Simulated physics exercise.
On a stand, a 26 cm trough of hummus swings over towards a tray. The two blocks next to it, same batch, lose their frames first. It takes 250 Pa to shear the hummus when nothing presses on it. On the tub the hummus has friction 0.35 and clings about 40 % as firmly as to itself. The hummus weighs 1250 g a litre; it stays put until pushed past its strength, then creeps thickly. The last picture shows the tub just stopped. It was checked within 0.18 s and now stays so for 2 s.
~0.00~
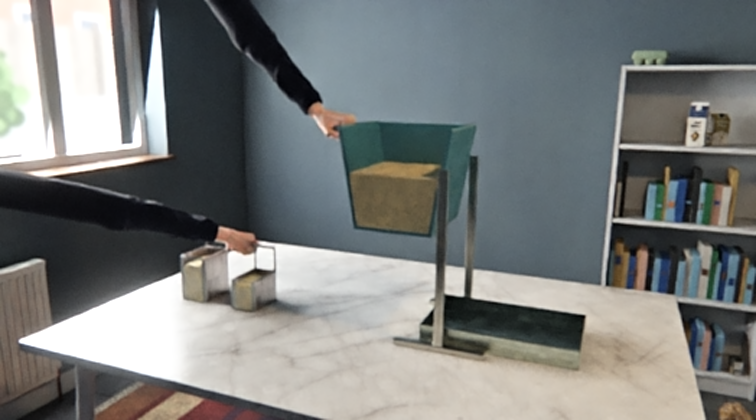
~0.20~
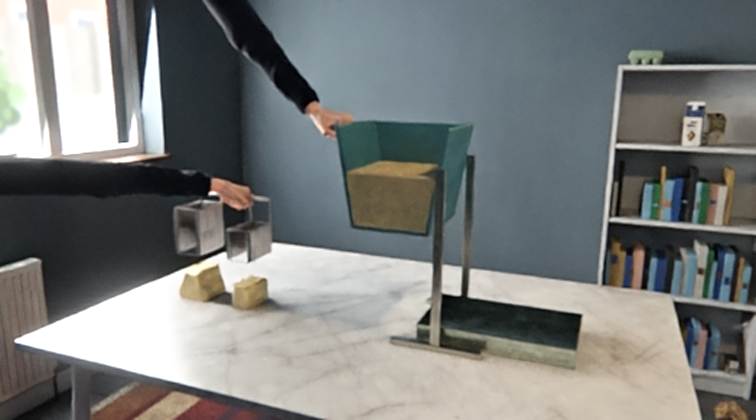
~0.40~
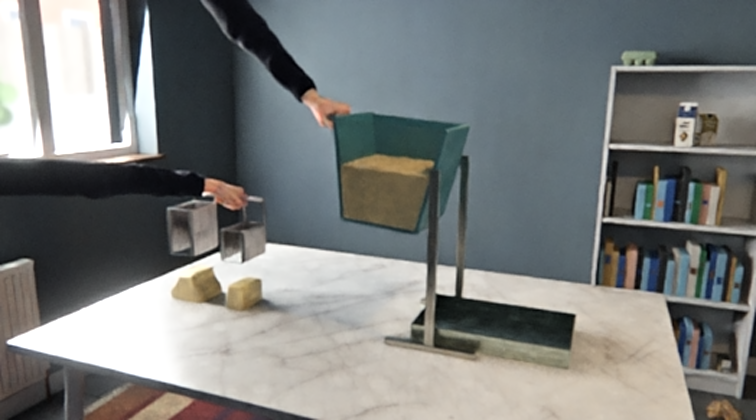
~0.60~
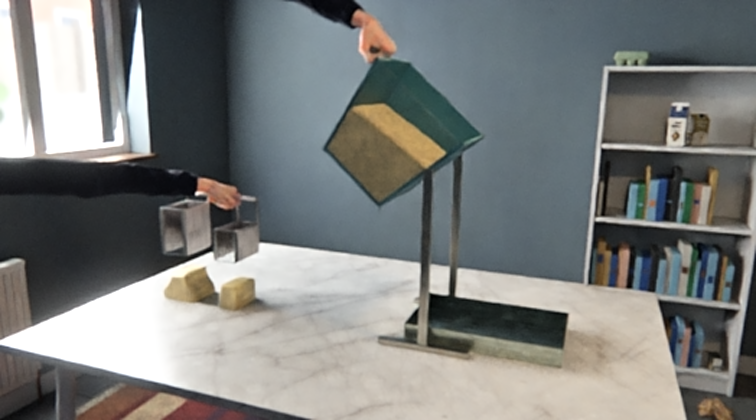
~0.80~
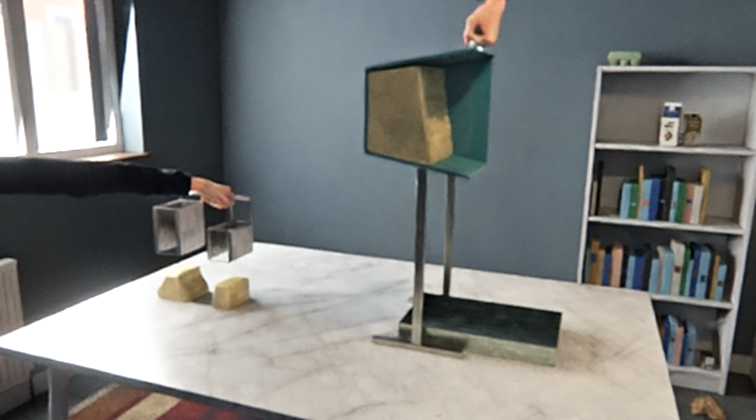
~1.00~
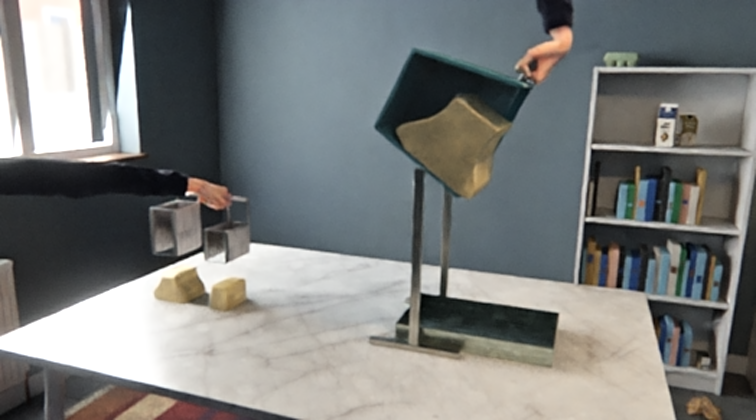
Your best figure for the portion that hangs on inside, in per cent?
About 0 %.
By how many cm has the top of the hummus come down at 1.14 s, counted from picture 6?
Roughly 14 cm.
After 1.14 s, the tub is at 117 degrees and holds 17 %.
After 1.31 s, the tub is at 117 degrees and holds 0 %.
After 1.48 s, the tub is at 117 degrees and holds 0 %.
After 1.65 s, the tub is at 117 degrees and holds 0 %.
After 3.00 s, the tub is at 117 degrees and holds 0 %.
